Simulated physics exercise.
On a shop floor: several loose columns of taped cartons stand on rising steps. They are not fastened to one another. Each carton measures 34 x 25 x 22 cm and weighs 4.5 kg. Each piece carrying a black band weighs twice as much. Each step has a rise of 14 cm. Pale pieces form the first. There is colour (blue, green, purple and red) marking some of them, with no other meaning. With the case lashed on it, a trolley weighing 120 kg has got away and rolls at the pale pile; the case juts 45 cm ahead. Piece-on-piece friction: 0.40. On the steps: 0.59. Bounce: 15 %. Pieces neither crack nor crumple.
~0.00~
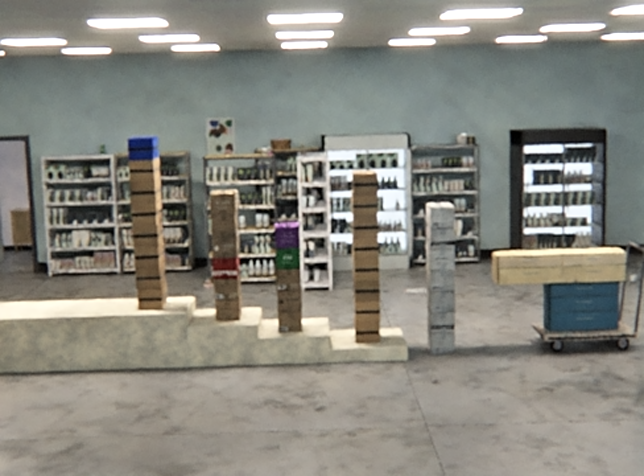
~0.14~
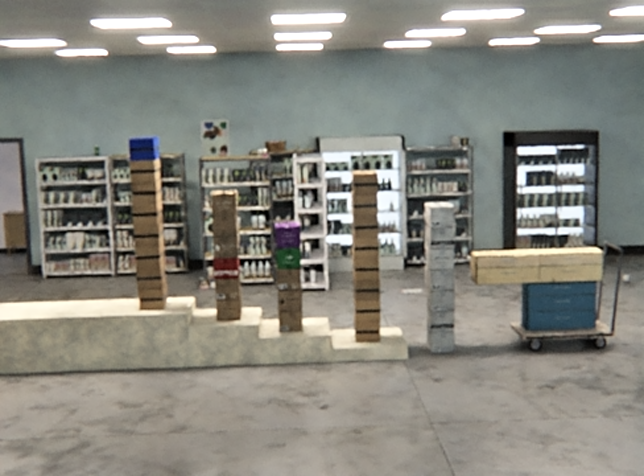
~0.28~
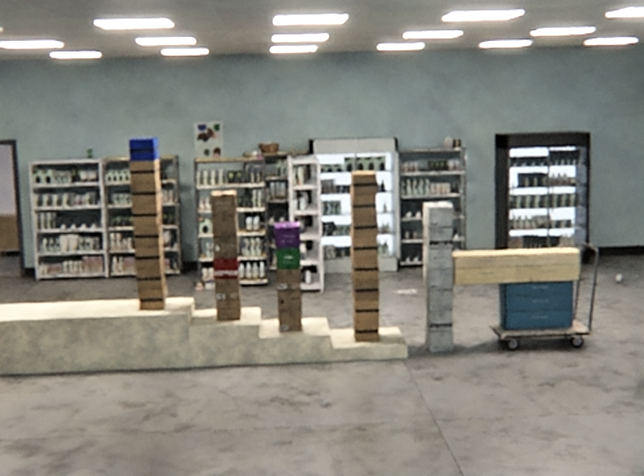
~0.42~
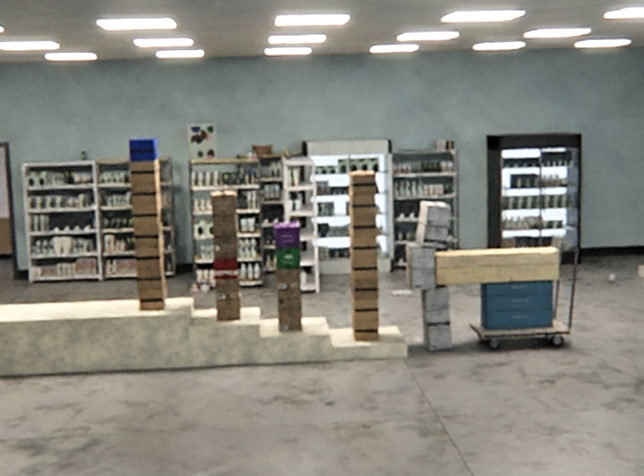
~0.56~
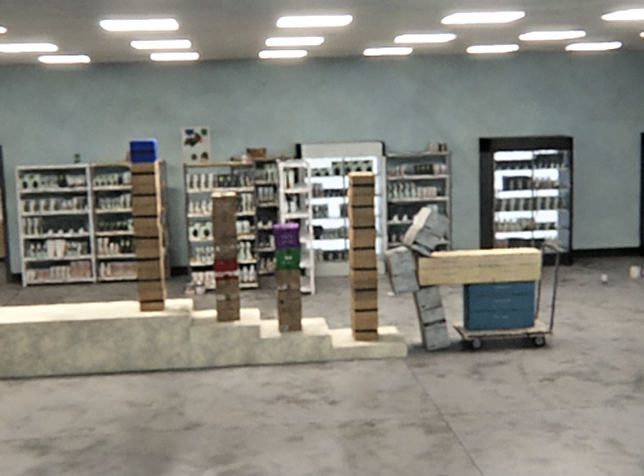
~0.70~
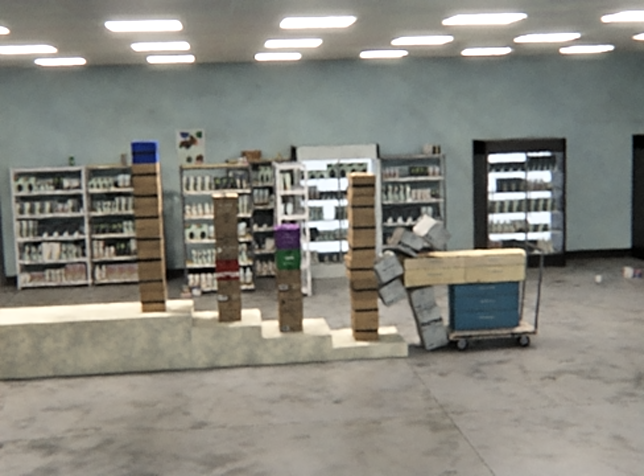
Loaded cart rolling left across a shop floor, its jutting case pushing into a pale carton column, which buckles and leans left.
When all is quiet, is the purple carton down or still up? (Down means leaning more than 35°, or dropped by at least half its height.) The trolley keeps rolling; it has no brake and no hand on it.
In the end the purple carton goes down.
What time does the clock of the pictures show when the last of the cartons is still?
Close to 4.5 s.
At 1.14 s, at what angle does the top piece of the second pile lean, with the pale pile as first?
The top piece is tilted around 20°.
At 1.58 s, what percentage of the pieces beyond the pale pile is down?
35 percent by then.
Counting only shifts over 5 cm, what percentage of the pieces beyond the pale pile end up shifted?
Answer: 55 %.
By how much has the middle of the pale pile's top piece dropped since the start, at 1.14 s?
Some 30 centimetres.
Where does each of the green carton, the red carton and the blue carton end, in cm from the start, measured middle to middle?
Net displacement: Green = 30 cm, red = 10 cm, blue = 0 cm.
Around 1.14 s, 3 of the pale pile down; none of the 27 other cartons down, 8 disturbed; purple carton unmoved.
Around 1.58 s, 4 of the pale pile down; 10 of the 27 other cartons down; purple carton tipped 50°, 13 cm lower; green carton tipped 49°.
Finally (4.6 s), 4 of the pale pile down; 10 of the 27 other cartons down; purple carton on its side; green carton on its side; blue carton unmoved. Seen by the last camera, middles, purple carton near (293, 269), green carton near (273, 277).
